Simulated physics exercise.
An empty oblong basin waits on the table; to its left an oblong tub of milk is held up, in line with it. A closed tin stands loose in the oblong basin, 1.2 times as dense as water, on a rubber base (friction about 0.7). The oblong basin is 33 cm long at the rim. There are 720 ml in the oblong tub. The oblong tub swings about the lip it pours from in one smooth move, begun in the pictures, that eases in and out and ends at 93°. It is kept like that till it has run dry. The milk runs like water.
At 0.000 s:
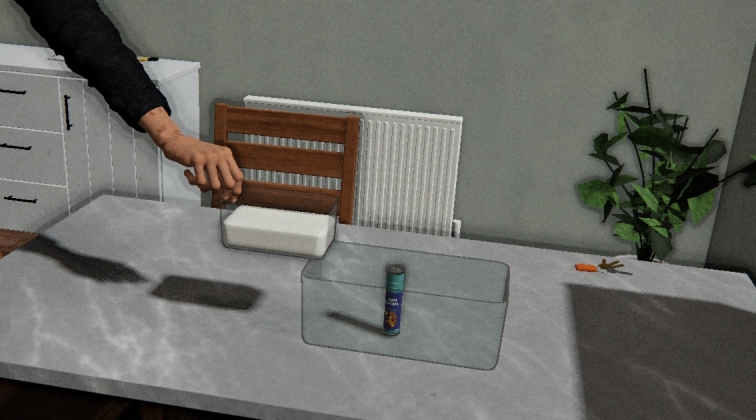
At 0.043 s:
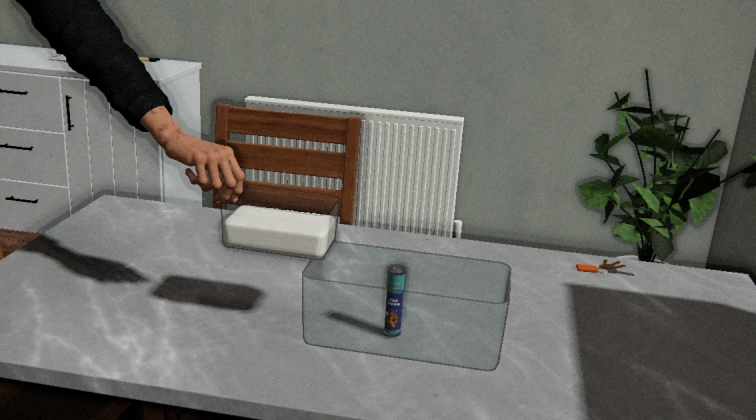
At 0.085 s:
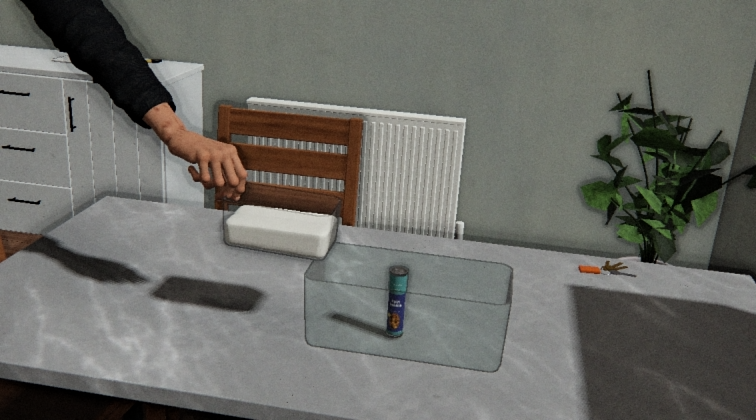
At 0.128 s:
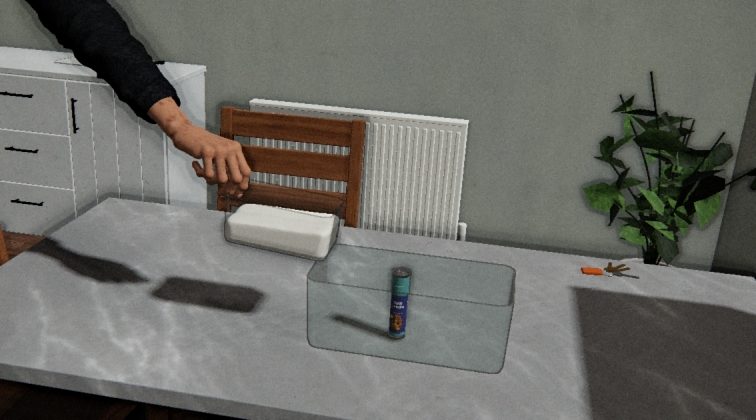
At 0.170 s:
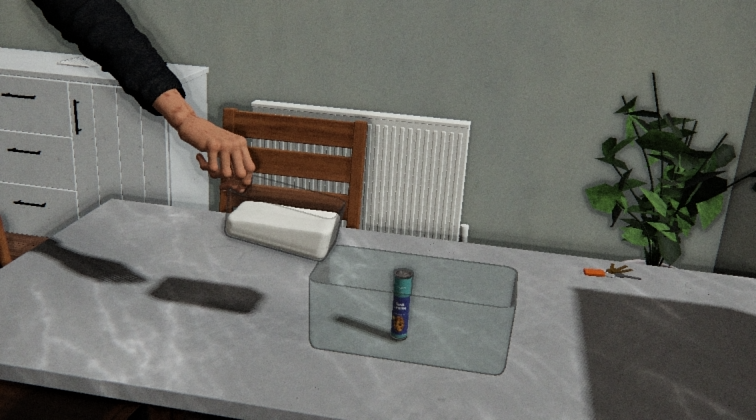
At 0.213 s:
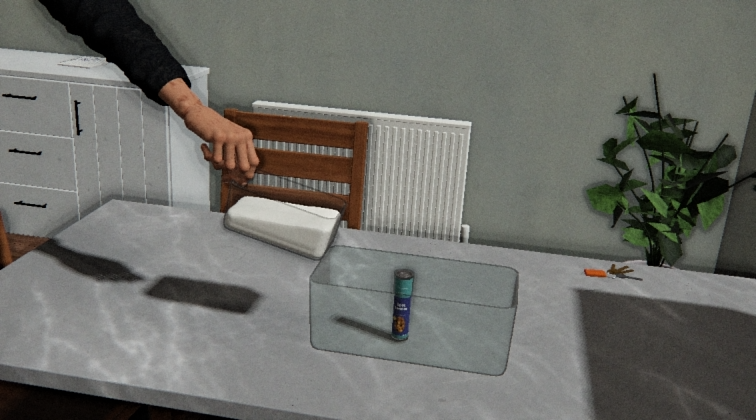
At the start, a hand hovers over a clear oblong tub of white milk, held level above a table, left of an empty clear basin with a small closed tin standing inside. The tub then tilts slightly and smoothly, its right end dipping toward the basin, while the basin and tin stay put.
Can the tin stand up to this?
It falls.
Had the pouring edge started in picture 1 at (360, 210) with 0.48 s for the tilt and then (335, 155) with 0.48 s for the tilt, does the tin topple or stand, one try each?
First it keeps standing; then it stays up.
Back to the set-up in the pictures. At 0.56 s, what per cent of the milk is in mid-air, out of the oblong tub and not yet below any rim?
About 32 per cent.
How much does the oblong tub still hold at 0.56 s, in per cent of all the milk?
About 66 per cent.
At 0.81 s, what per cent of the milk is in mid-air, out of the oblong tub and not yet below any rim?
Near 14 in a hundred.
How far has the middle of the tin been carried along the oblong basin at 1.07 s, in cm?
Some 8 cm.
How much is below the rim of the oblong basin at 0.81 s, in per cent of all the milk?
Near 68 in a hundred.
Then, 0.56 s in, the tilt is 67° and 67 per cent is still to pour; the tin stands where it began.
Then, 0.81 s in, the tilt is 92° and 17 per cent is still to pour; the tin leans 7°.
Then, 1.07 s in, the tilt is 93° and 4 per cent is still to pour; the tin lies on its side.
Then, 1.36 s in, the tilt is 93° and 2 per cent is still to pour; the tin lies on its side.
Finally, the tin lies on its side.
